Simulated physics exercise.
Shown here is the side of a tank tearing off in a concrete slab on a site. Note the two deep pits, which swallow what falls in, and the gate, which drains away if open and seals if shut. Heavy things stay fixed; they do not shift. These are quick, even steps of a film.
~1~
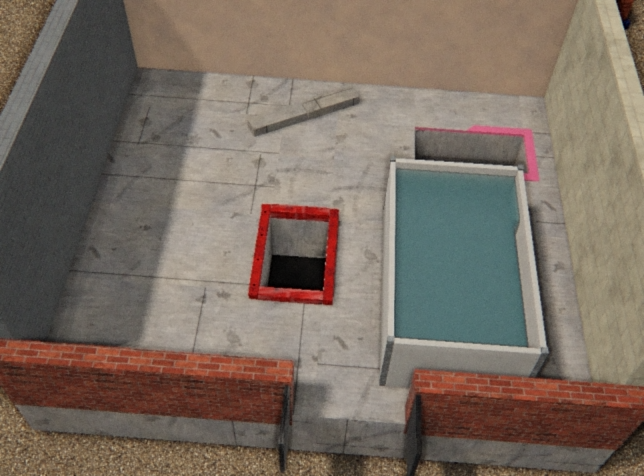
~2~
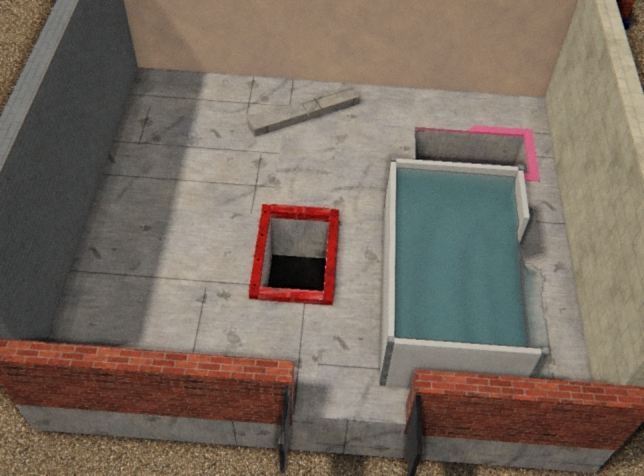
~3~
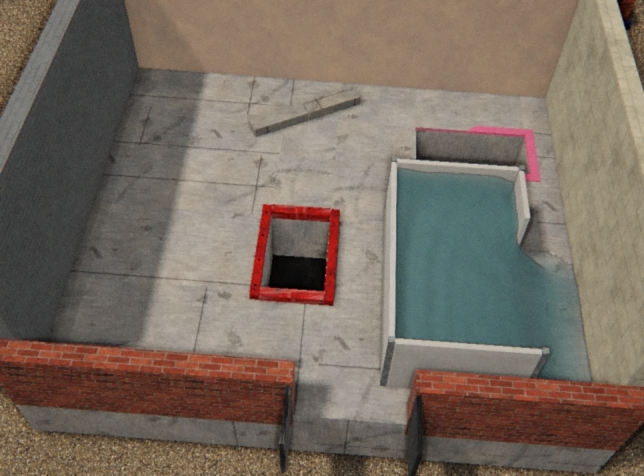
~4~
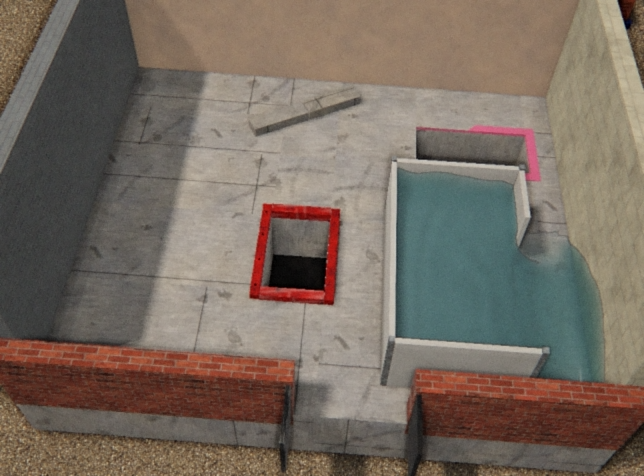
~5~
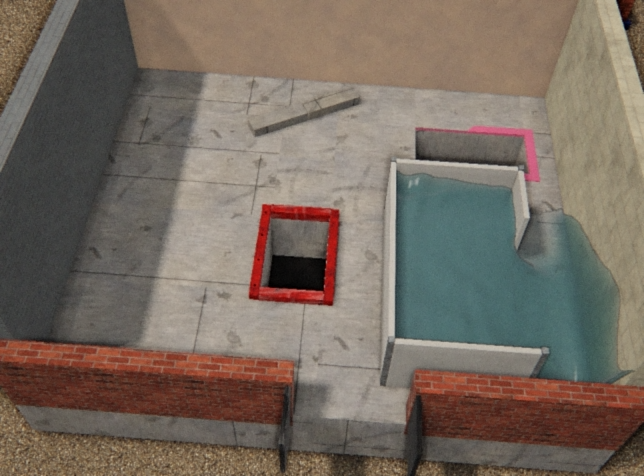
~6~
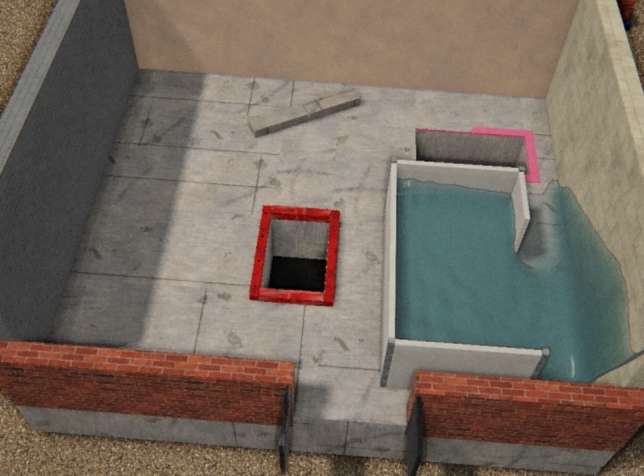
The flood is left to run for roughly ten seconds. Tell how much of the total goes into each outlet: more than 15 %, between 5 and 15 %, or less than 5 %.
In order: The gate will likely win a middling part of five to fifteen per cent, the red pit will likely win a minor part below five per cent, the pink pit will likely win a major part beyond fifteen per cent.
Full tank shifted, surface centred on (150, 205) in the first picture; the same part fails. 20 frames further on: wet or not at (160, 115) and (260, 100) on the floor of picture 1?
Well, the first one would be bone-dry, and the second one bone-dry.
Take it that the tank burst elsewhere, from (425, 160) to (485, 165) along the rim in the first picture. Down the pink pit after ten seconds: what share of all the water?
Pink 65 %.
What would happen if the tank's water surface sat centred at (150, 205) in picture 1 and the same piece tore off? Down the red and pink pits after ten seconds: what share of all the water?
Tally in per cent: Red pit 35, pink pit 20.
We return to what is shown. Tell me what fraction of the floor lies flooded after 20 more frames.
About 40 percent.
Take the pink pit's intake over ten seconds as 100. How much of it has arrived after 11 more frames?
Roughly 20 %.
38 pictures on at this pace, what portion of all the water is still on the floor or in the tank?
Near 60 in a hundred.
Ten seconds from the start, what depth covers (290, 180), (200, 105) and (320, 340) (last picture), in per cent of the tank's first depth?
Roughly 4 per cent, 2 per cent and 2 per cent.
A moment on, water covers 20 % of the floor; the gate 0 %, the red pit 0 %, the pink pit 3 %.
Next, water covers 30 % of the floor; the gate 2 %, the red pit 0 %, the pink pit 10 %.
Then, water covers 40 % of the floor; the gate 4 %, the red pit 0 %, the pink pit 20 %.
Later, water covers 60 % of the floor; the gate 7 %, the red pit 0 %, the pink pit 33 %.
In the end, water covers 80 % of the floor; the gate 9 %, the red pit 0 %, the pink pit 45 %.
